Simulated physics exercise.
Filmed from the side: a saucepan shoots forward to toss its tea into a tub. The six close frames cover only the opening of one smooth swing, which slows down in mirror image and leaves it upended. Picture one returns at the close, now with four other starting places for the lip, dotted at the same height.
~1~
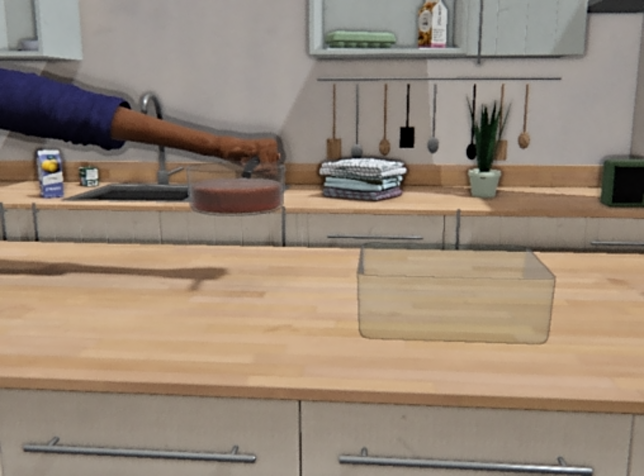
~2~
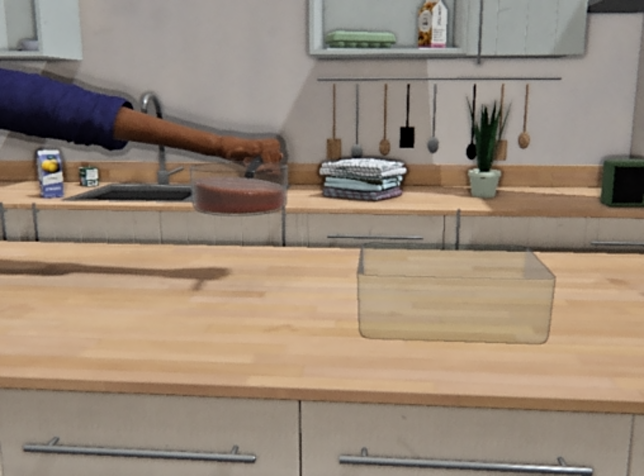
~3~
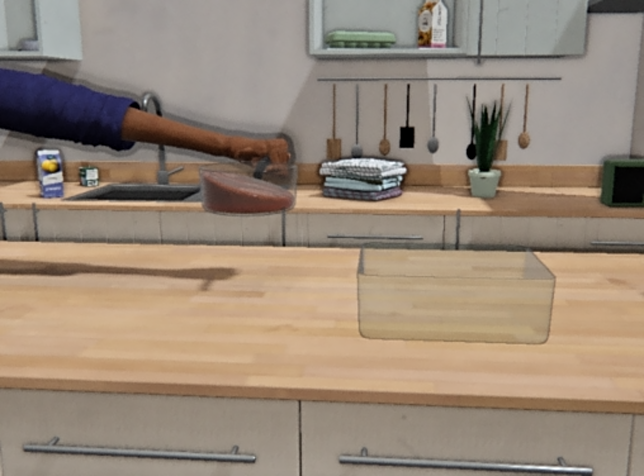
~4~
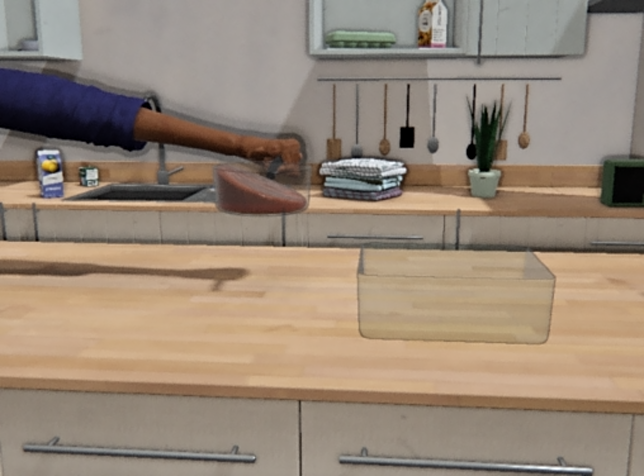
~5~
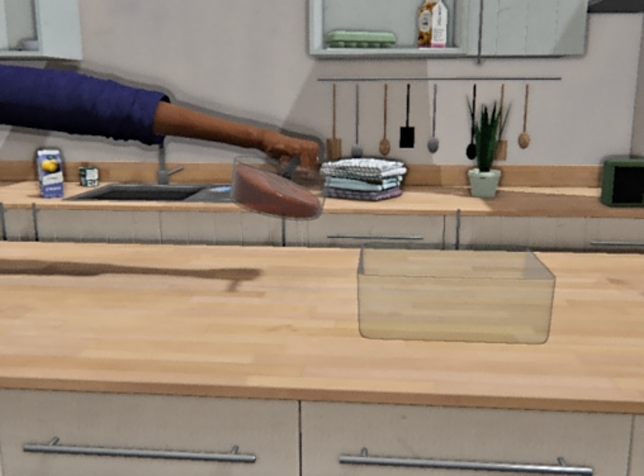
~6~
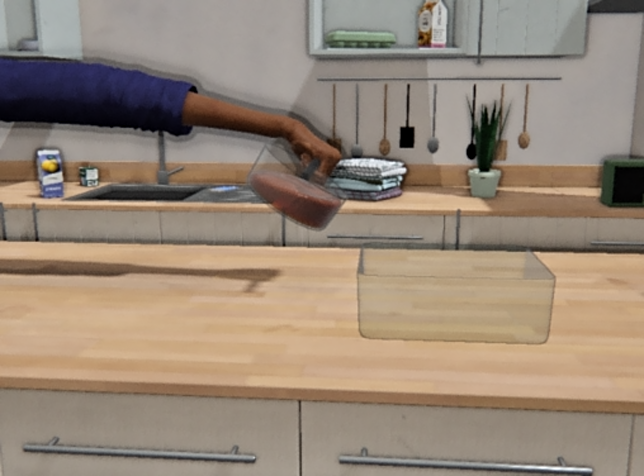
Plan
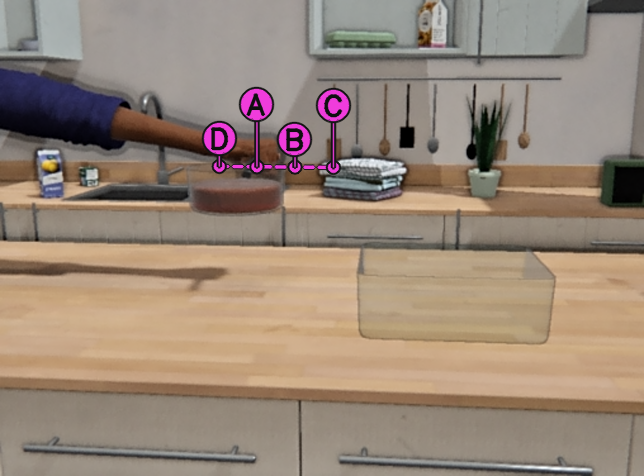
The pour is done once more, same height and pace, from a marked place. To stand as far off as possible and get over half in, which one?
Dot A just does it.
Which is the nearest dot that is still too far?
Dot D.
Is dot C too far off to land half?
No.
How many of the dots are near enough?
Three of them.
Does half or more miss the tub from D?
Yes.
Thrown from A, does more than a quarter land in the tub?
Yes.
On the marked copy, A at (256, 166); B at (294, 167); C at (333, 167); D at (219, 166).
Choosing A, about 69 % lands in the tub, 25 % falls short and 6 % goes beside or beyond.
Choosing B, about 88 % lands in the tub, 2 % falls short and 10 % goes beside or beyond.
Choosing C, about 85 % lands in the tub, 6 % falls short and 9 % goes beside or beyond.
Choosing D, about 18 % lands in the tub, 79 % falls short and 4 % goes beside or beyond.
